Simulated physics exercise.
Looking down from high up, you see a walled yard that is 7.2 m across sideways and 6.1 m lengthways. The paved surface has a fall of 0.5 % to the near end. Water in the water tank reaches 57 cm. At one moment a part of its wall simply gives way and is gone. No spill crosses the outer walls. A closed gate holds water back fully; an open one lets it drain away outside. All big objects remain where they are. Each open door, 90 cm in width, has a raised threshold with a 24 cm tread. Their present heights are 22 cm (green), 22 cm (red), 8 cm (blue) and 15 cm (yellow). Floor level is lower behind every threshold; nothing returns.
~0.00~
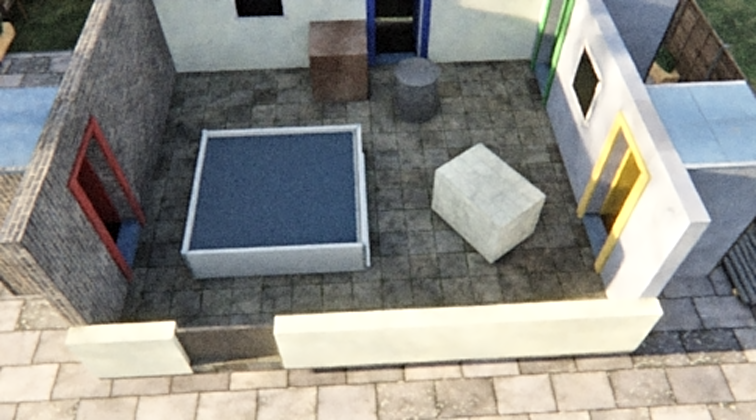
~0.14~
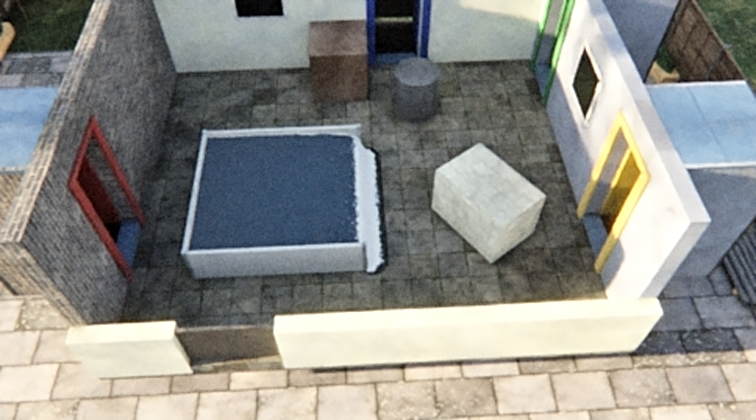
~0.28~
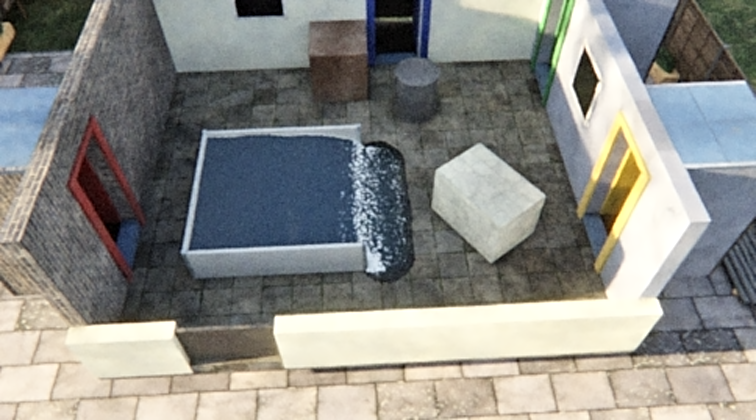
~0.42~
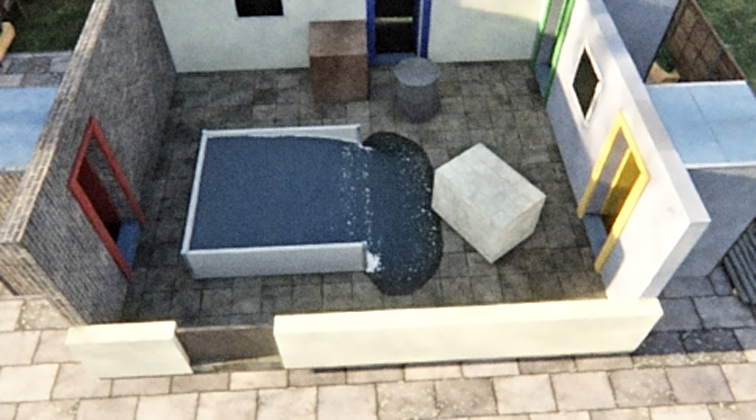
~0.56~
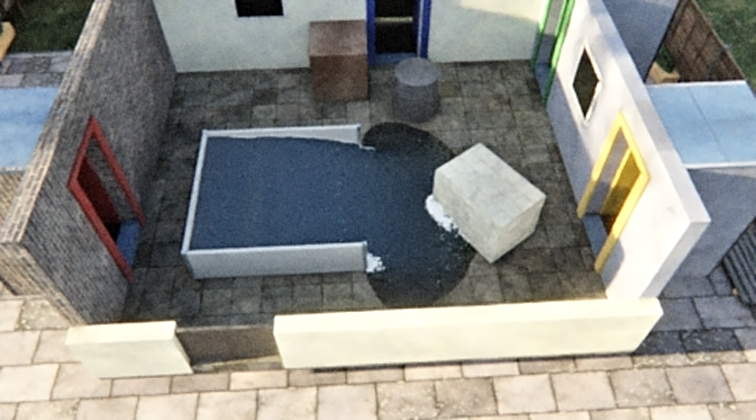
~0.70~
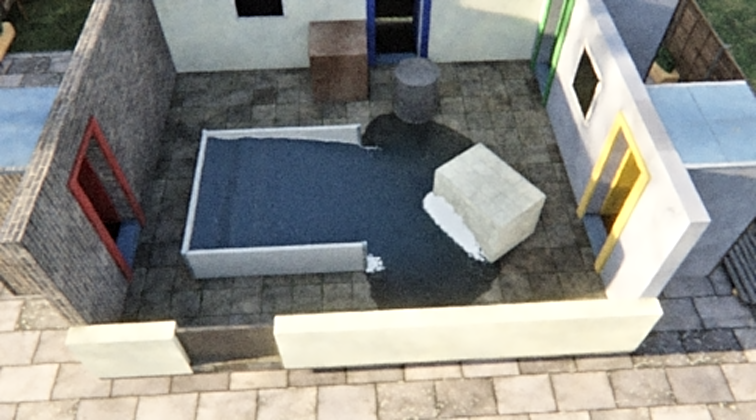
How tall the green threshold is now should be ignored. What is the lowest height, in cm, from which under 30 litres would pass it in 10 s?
20 cm.
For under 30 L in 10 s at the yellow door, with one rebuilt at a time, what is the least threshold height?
The yellow door needs around 10.5 cm.
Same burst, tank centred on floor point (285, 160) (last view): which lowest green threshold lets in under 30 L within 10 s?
I'd put it at close to 17 cm.
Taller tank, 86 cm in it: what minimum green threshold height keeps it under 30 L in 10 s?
About 33 centimetres.
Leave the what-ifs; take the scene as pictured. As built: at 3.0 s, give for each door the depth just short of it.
In cm: Green 22, red 0, blue 1, yellow 14.
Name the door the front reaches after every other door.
It is the red one.
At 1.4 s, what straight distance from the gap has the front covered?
Near 4.0 metres, give or take.
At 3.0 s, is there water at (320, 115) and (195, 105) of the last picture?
In that order: Still dry, dry.
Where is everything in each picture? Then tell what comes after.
Still water, 57 cm deep, in the water tank at (279, 187); the green door at (550, 44) is dry, in the first picture.
Water pours out at (360, 198) and has run 0.3 m, to (381, 265); about 8 cm deep outside, 57 cm at the back, in the second picture.
Water pours out at (360, 200) and has run 0.7 m, to (408, 260); about 11 cm deep outside, 57 cm at the back, in the third picture.
The front is at (437, 249), 1.2 m from the gap at (360, 200); 3.3 m2 of floor is wet, 57 cm left at the back, in the fourth picture.
Water pours out at (360, 201) and has run 1.7 m, to a hidden place; about 8 cm deep outside, 57 cm at the back, in the fifth picture.
The gap is at (360, 201), the front 2.3 m out at a hidden place; the back of the water tank holds 57 cm; 2.2 m in a straight line remain to the green door at (550, 44), in the sixth picture.
After 1.4 s water covers 35 % of the floor, deepest (40 cm) near (429, 216); it has not reached the green door.
After 3.0 s water covers 50 % of the floor, deepest (40 cm) near (515, 64); 22 cm at the green door, 1 litre in over its 22 cm threshold.
After 10.0 s water covers 95 % of the floor, deepest (15 cm) near (170, 108); 8 cm at the green door, 18 litres in over its 22 cm threshold.
At the green door as built, the water arrived by 1.8 s and peaked near 27 cm at 3.8 s.
With a threshold of 18.5 cm, 45 litres would have come in within the 10 s; with 25 cm, 7 litres. So under 30 litres takes about 20 cm.
